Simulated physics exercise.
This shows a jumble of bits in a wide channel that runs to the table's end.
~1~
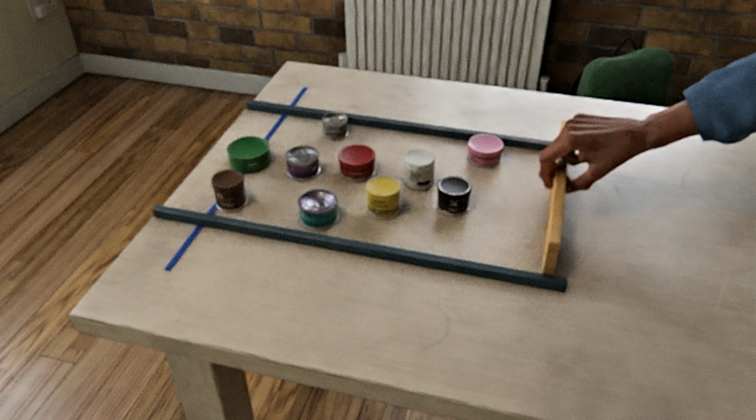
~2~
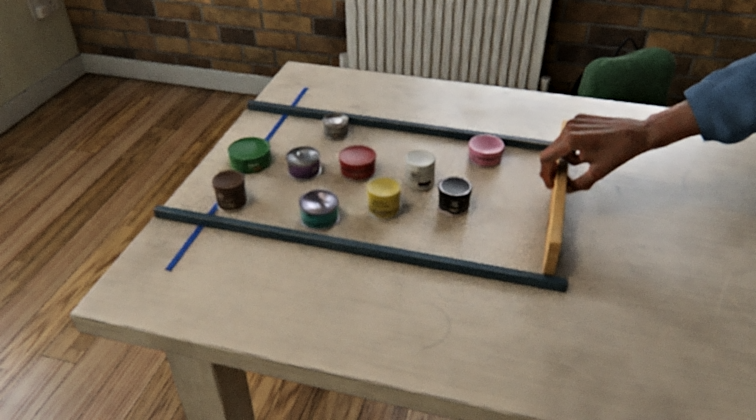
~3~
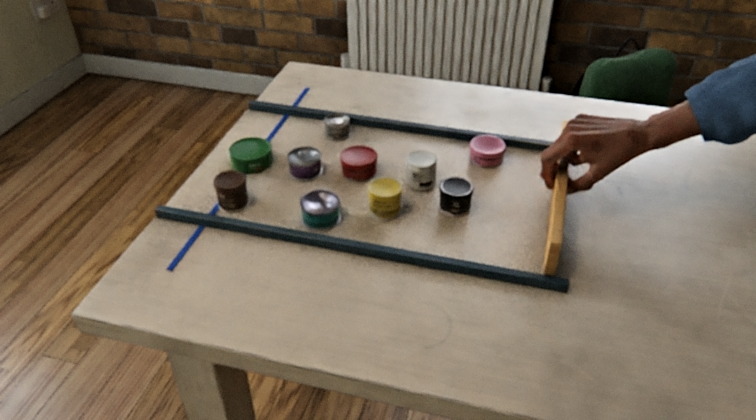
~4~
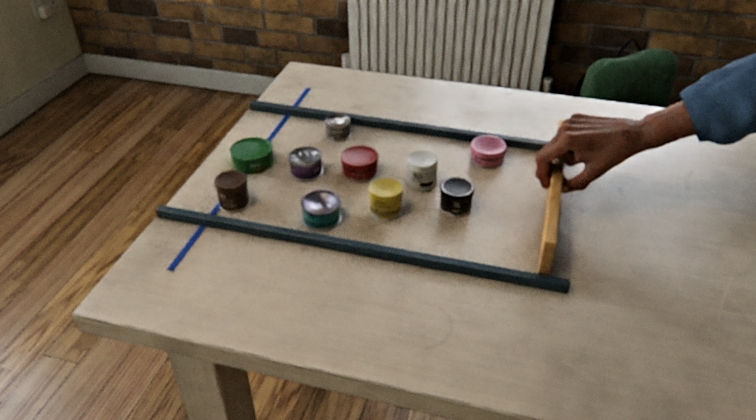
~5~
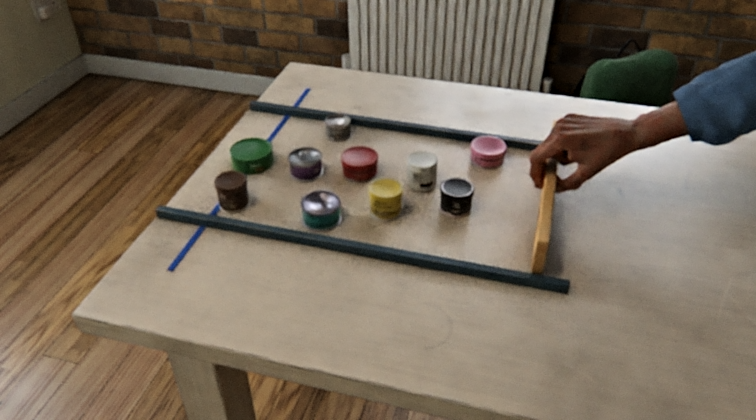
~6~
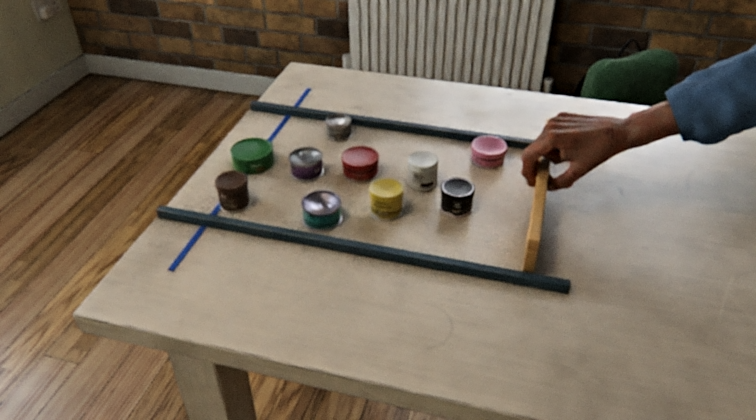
A hand in a blue sleeve reaches in from the right and grips an upright wooden board on a pale tabletop, seen from above at an angle, with a radiator and brick wall behind. Between two dark rails sit green, brown, purple, silvery, turquoise, red, yellow, white, black and pink tubs, with blue tape crossing at left. The hand slides the board slightly left, while the tubs and view barely change.
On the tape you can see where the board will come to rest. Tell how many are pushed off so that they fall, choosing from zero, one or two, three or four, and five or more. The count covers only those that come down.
A drop or two.
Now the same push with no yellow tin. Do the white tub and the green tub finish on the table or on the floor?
So the white tub is still there and the green tub goes off the edge.
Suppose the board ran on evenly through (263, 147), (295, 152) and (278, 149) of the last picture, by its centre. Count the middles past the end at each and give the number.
First 1, then 0, then 1.
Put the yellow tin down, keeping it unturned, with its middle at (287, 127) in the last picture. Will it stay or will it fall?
From that start the object is safe.
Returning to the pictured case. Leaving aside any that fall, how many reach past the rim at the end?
The tally is 4.
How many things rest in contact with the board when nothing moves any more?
In total, 5.
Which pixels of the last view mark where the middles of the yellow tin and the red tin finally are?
The first comes to rest at (218, 174), and the second at (218, 139).
Soon after, none off yet; green tub at rest near (253, 155); brown tin at rest near (233, 192); purple tin at rest near (306, 165).
Then, none off yet; green tub at rest near (253, 155); brown tin at rest near (233, 192); purple tin moved a little near (287, 164).
Further on, none off yet; green tub moved about its own width near (218, 153); brown tin moved a little near (218, 188); purple tin moved well along near (241, 166).
At rest, the number that fall off is one or two; fallen, green tub.
